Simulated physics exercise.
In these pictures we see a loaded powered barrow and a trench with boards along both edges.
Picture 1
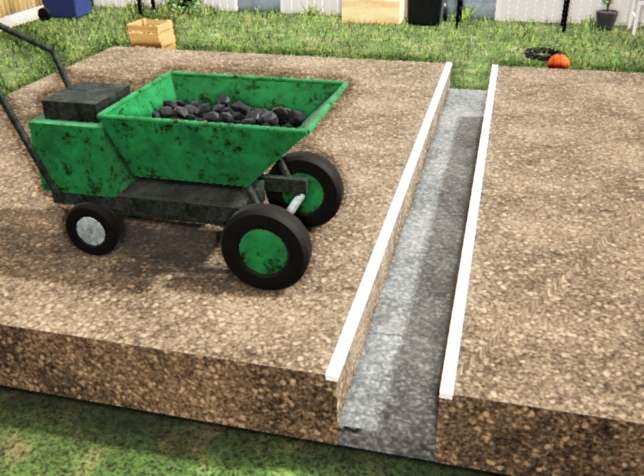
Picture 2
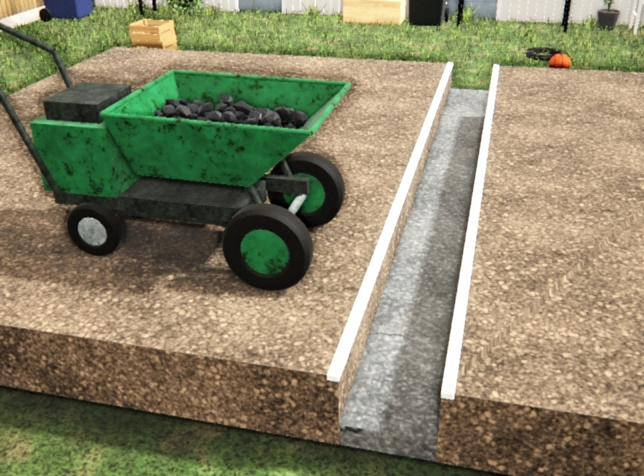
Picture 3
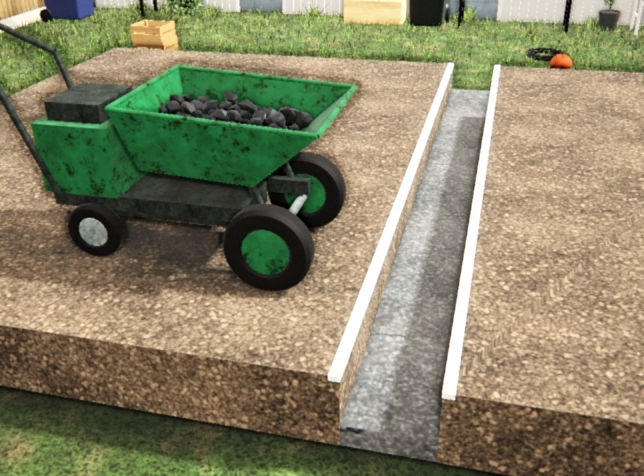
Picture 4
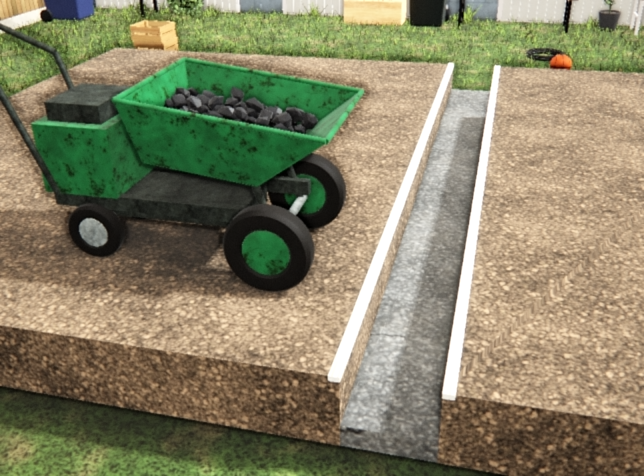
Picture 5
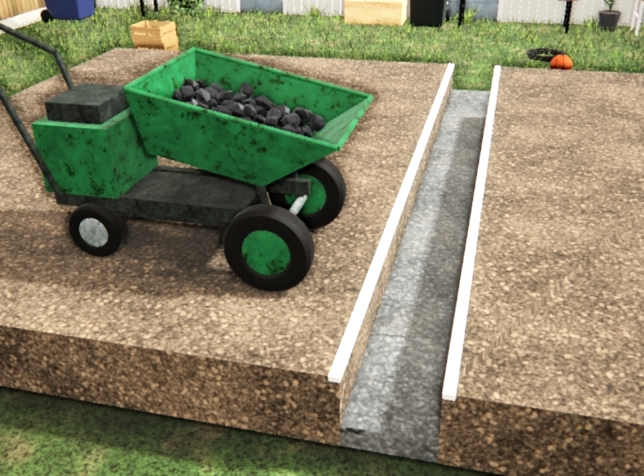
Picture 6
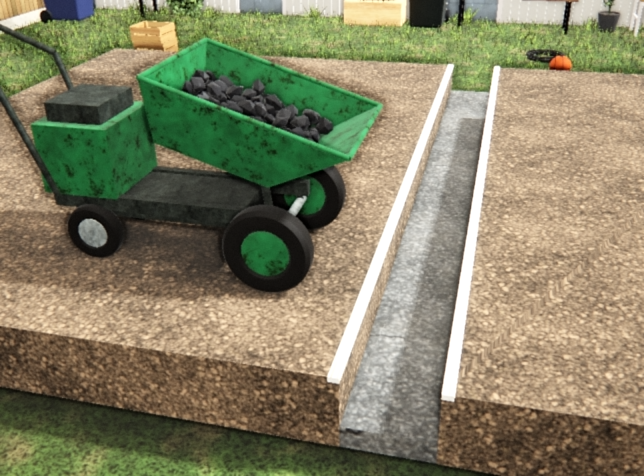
In a grassy backyard, a green powered barrow loaded with dark lumps stands on a raised bed of brown ground, left of a narrow trench edged with white boards. Its wheels stay still while the skip begins tilting slightly toward the trench, then steepens, its rear rising clear and its front lip lowering.
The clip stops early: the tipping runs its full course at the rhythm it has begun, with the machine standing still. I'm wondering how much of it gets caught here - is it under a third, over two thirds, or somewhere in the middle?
Watching that, the trench's share sits in the top third, beyond two-thirds of the load.
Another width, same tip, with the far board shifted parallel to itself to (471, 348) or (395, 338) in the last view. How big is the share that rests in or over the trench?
In order: 90 per cent, then 0 per cent.
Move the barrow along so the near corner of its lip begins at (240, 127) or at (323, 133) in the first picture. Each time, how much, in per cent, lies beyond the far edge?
It comes out near 0 in a hundred for the first and near 40 in a hundred for the second.
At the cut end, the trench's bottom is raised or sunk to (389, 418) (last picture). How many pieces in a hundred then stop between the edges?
80 %.
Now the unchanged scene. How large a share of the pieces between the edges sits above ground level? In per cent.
It works out at about 0 percent.
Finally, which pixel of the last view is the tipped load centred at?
The centre settles at about (436, 304).
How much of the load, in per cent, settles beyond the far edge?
Call it some 20 percent of the pieces.
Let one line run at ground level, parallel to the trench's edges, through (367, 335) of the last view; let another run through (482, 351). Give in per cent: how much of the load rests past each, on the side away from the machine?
About 100 % and 10 %.
Just after the last frame, skip tipped steeply; every one in the skip.
A moment on, skip tipped steeply; the larger part in the skip; roughly a quarter in or heaped over the trench; just a few falling.
Further on, skip tipped right over; just a few in the skip; the larger part in or heaped over the trench; roughly a quarter beyond it.
When it is over, skip tipped right over; the larger part in or heaped over the trench; roughly a quarter beyond it.
